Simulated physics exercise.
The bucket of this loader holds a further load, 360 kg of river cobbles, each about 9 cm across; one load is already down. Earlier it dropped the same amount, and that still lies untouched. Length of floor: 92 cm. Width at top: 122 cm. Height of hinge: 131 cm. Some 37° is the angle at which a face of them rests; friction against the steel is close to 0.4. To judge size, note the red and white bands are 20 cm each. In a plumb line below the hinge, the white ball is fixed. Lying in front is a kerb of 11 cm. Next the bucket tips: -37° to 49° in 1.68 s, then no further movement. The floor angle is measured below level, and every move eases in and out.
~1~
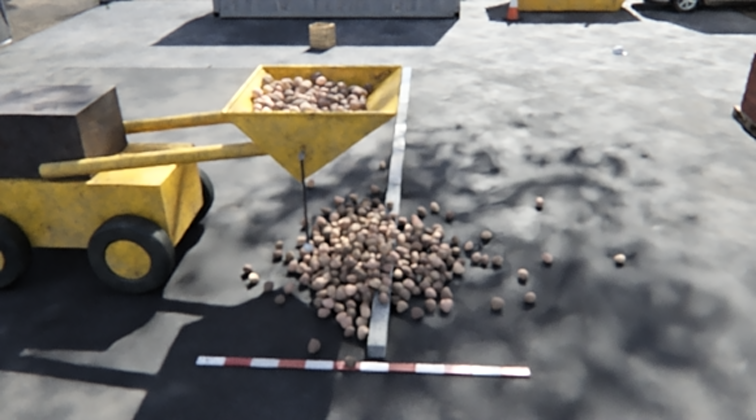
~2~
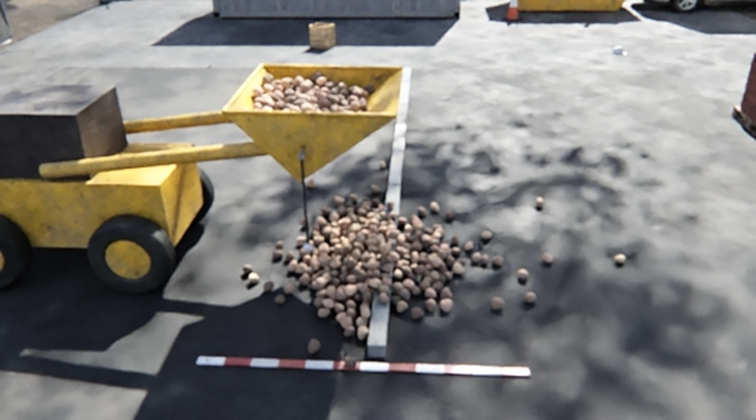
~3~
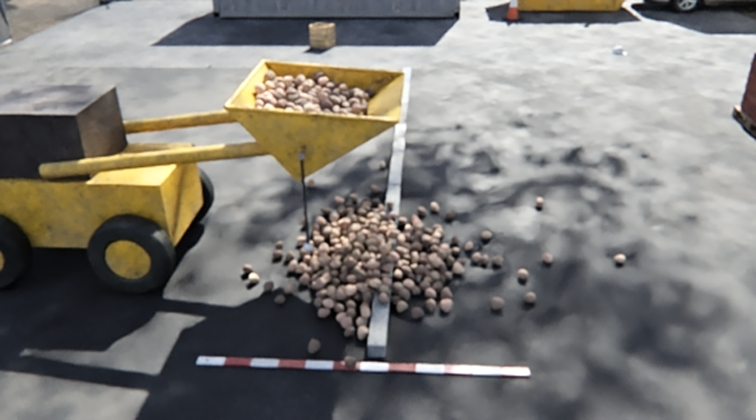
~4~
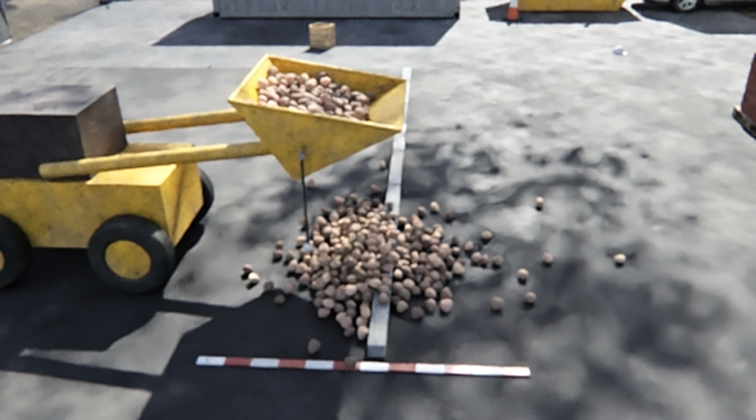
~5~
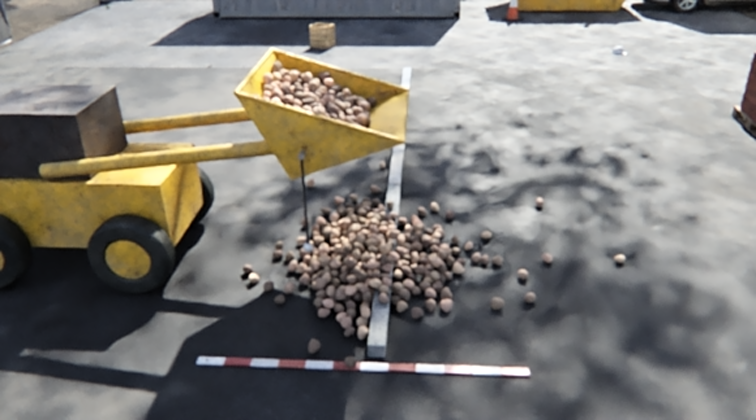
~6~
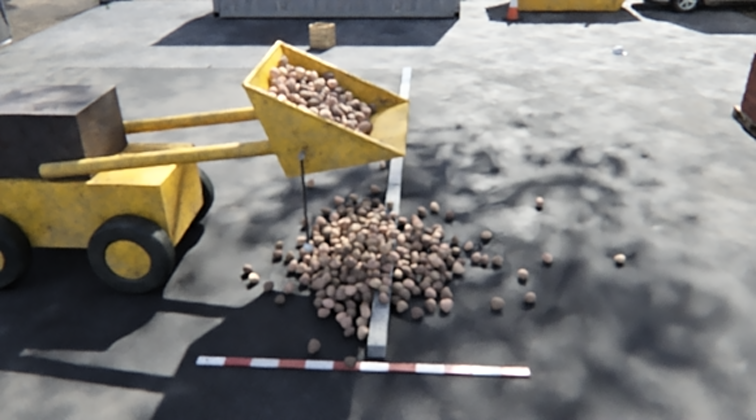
In this clip, a yellow loader holds a bucket of brownish rounded stones above a scattered pile lying across a pale kerb, and the bucket gradually tilts, its right lip lowering while the stones stay inside and the pile remains still.
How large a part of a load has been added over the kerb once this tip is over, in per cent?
Around 90 per cent is added.
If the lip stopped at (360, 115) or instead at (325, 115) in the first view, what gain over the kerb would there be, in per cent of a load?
Near 50 in a hundred first, near 15 in a hundred second.
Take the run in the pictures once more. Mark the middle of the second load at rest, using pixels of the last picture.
Near (429, 253).
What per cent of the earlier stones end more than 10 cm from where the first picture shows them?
I'd say roughly 15 per cent of them.
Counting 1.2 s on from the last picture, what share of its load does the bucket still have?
Near 10 per cent of the load is held.
Then, 0.7 s after the last picture the floor is at 36°; in per cent of one load, 95 in the bucket, 81 on this side of the kerb, 24 over the kerb; the foremost stones are at (531, 259).
Then, 1.2 s after the last picture the floor is at 49°; in per cent of one load, 9 in the bucket, 106 on this side of the kerb, 85 over the kerb; the foremost stones are at (531, 259).
Then, 1.5 s after the last picture the floor is at 49°; in per cent of one load, 0 in the bucket, 88 on this side of the kerb, 112 over the kerb; the foremost stones are at (547, 266).
Then, 4.2 s after the last picture the floor is at 49°; in per cent of one load, 0 in the bucket, 87 on this side of the kerb, 113 over the kerb; the foremost stones are at (576, 260). Net gain over the kerb, 90.
